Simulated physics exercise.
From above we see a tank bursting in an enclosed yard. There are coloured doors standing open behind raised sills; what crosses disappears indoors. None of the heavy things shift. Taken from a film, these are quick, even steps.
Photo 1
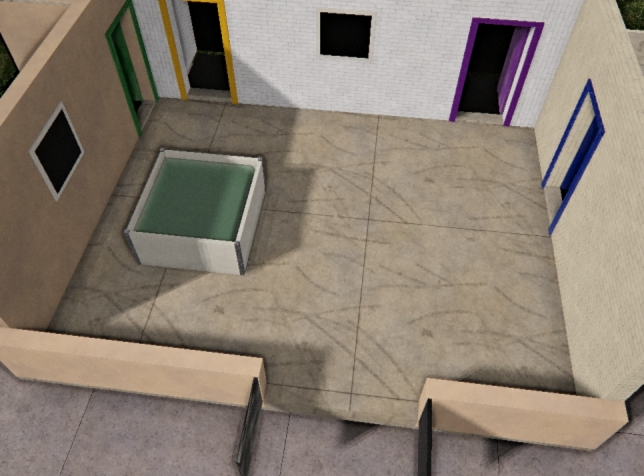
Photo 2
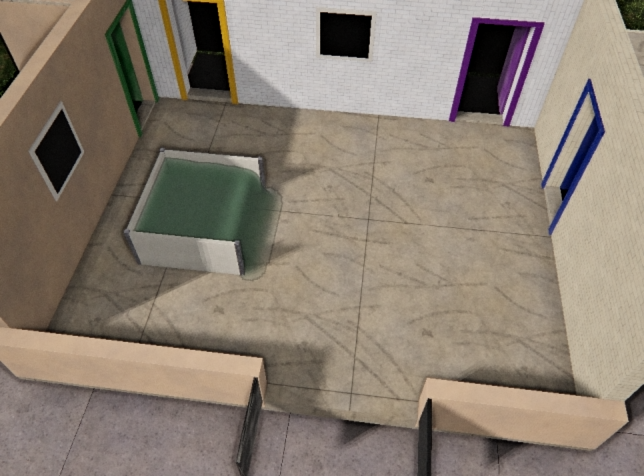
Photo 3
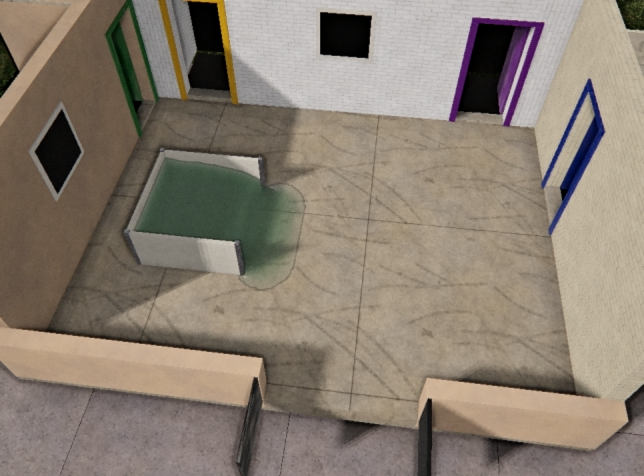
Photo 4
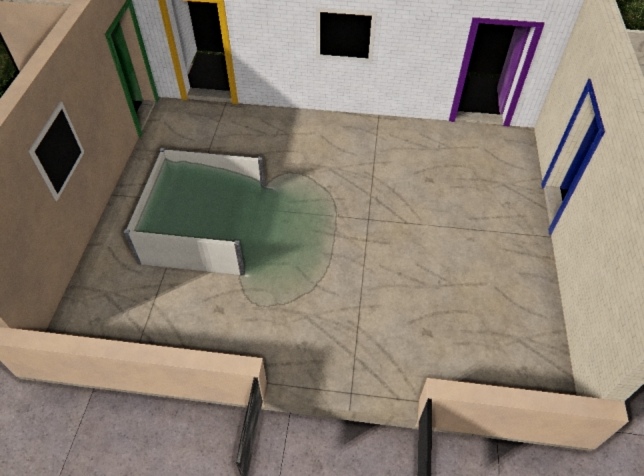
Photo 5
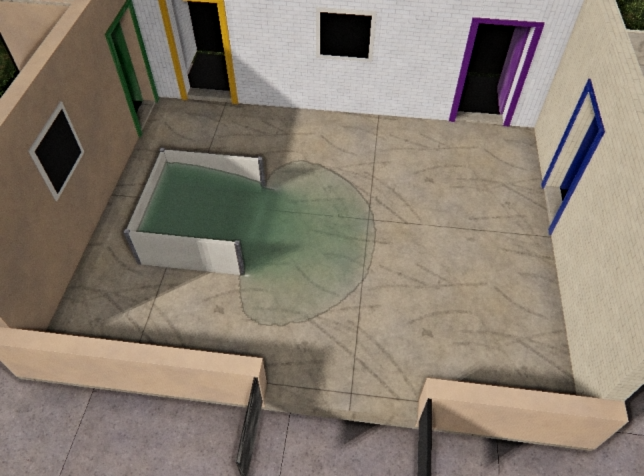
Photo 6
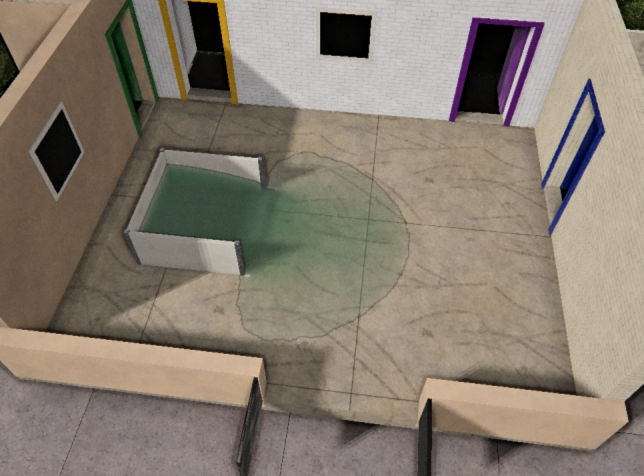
Green water poured out of a white tank when its right side opened up, spreading across the yard floor in a widening rounded pool that reached past the middle, between walls with coloured doorways.
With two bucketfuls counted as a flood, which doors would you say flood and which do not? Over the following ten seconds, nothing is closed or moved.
The purple door breaks the limit for sure. The blue door breaks the limit for sure. The yellow door respects the limit for sure. The green door respects the limit for sure.
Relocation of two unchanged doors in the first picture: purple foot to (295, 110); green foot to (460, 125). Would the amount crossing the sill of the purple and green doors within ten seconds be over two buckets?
Looking at it, purple fails to reach the limit, and green tops the limit.
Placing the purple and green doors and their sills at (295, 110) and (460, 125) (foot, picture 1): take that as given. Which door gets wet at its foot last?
I reckon it is the yellow one.
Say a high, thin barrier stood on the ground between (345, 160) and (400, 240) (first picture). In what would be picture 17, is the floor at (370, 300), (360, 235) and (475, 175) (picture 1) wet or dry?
Taking the three spots in turn, they are inundated, inundated and unwetted.
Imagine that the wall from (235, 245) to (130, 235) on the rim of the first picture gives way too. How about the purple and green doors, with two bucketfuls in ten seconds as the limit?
The purple door falls short, while the green door ends up above.
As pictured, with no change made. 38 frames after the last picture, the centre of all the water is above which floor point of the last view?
The spot I would choose is (415, 229).
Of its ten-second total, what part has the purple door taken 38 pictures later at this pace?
About 85 per cent.
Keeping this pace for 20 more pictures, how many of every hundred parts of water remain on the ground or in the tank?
Around 94 parts in a hundred.
A moment on, water covers 40 % of the floor; the purple door not reached, the blue door not reached, the yellow door not reached, the green door not reached.
Next, water covers 60 % of the floor; the purple door not reached, the blue door under two buckets in, the yellow door not reached, the green door not reached.
Then, water covers 60 % of the floor; the purple door under two buckets in, the blue door over two buckets in, the yellow door not reached, the green door not reached.
Later, water covers 60 % of the floor; the purple door over two buckets in, the blue door over two buckets in, the yellow door not reached, the green door not reached.
In the end, water covers 95 % of the floor; the purple door over two buckets in, the blue door over two buckets in, the yellow door wet at the sill, nothing in, the green door wet at the sill, nothing in.
